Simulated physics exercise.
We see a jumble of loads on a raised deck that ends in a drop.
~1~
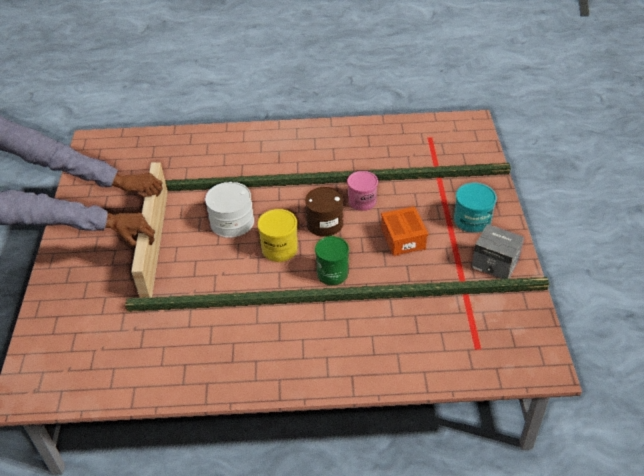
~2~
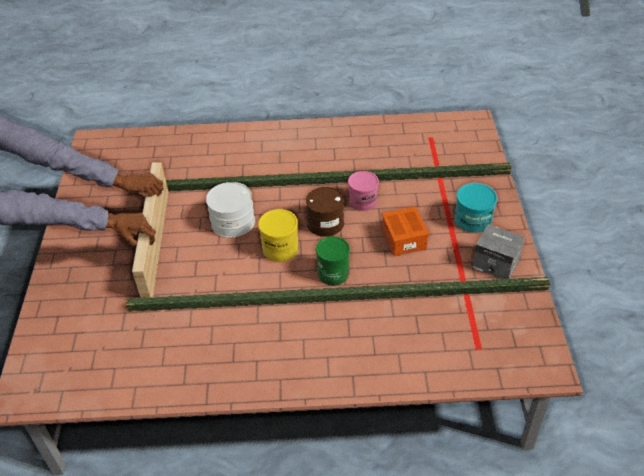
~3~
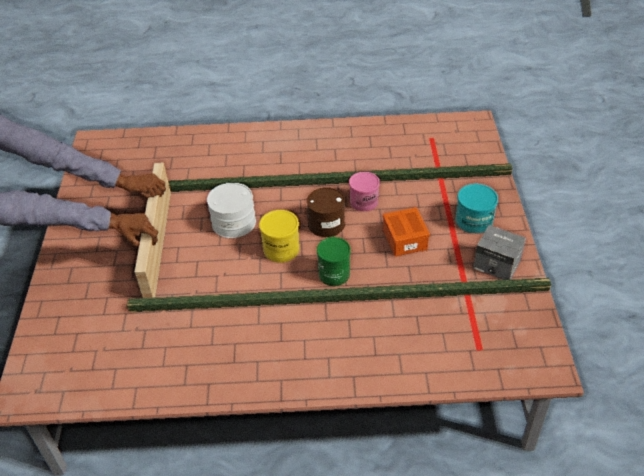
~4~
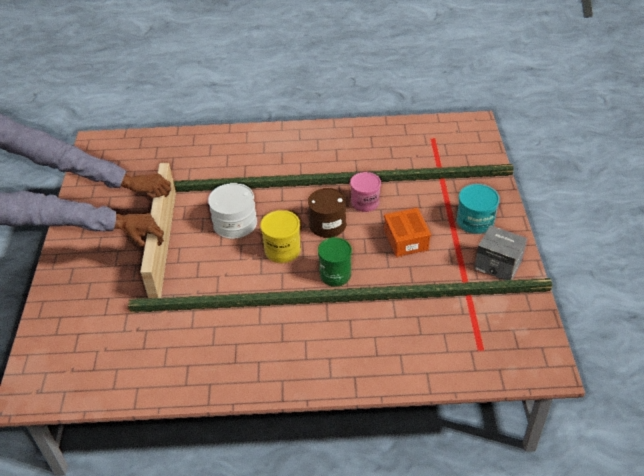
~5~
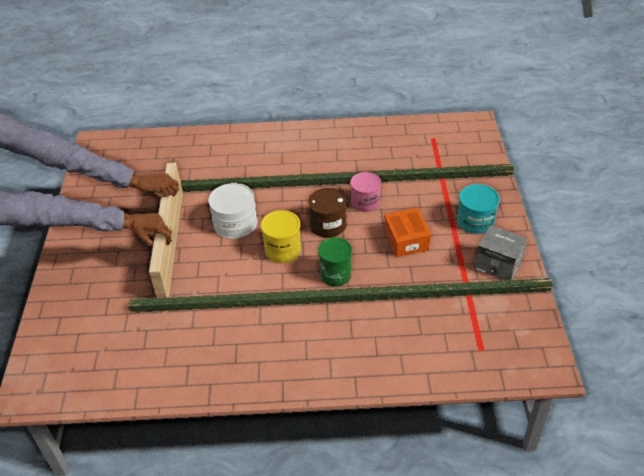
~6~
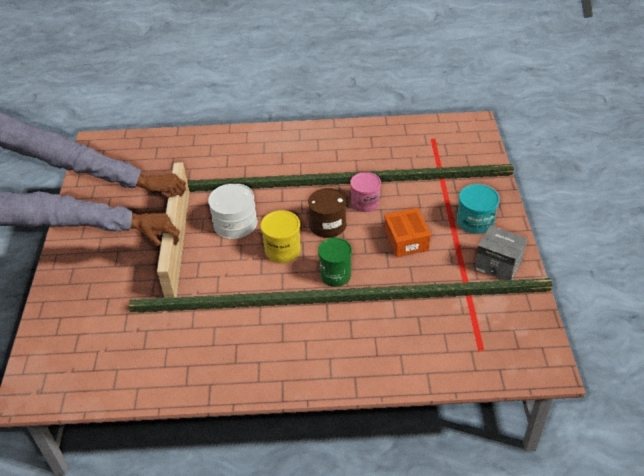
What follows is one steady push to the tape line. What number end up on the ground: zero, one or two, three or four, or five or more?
The number that fall off is one or two.
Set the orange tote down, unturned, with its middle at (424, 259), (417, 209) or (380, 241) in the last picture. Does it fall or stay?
The orange tote survives; does not fall; is kept.
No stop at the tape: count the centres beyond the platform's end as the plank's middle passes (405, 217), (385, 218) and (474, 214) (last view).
In that order 0, 0 and 2.
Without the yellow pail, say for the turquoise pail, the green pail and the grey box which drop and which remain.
The turquoise pail holds on, the green pail survives, the grey box tumbles off.
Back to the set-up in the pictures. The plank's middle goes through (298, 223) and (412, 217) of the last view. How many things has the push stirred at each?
3 and 8.
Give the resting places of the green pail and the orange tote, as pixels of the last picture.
The green pail at (482, 259), the orange tote at (516, 255).
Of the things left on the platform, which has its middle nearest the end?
It is the turquoise pail.
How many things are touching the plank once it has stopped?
4 of them.
A little later, none off yet; grey box at rest near (501, 254); turquoise pail at rest near (477, 209); orange tote at rest near (407, 233).
Next, none off yet; grey box at rest near (501, 254); turquoise pail at rest near (477, 209); orange tote shifted about its own width near (443, 243).
When it is over, the number that fall off is one or two; down, grey box.
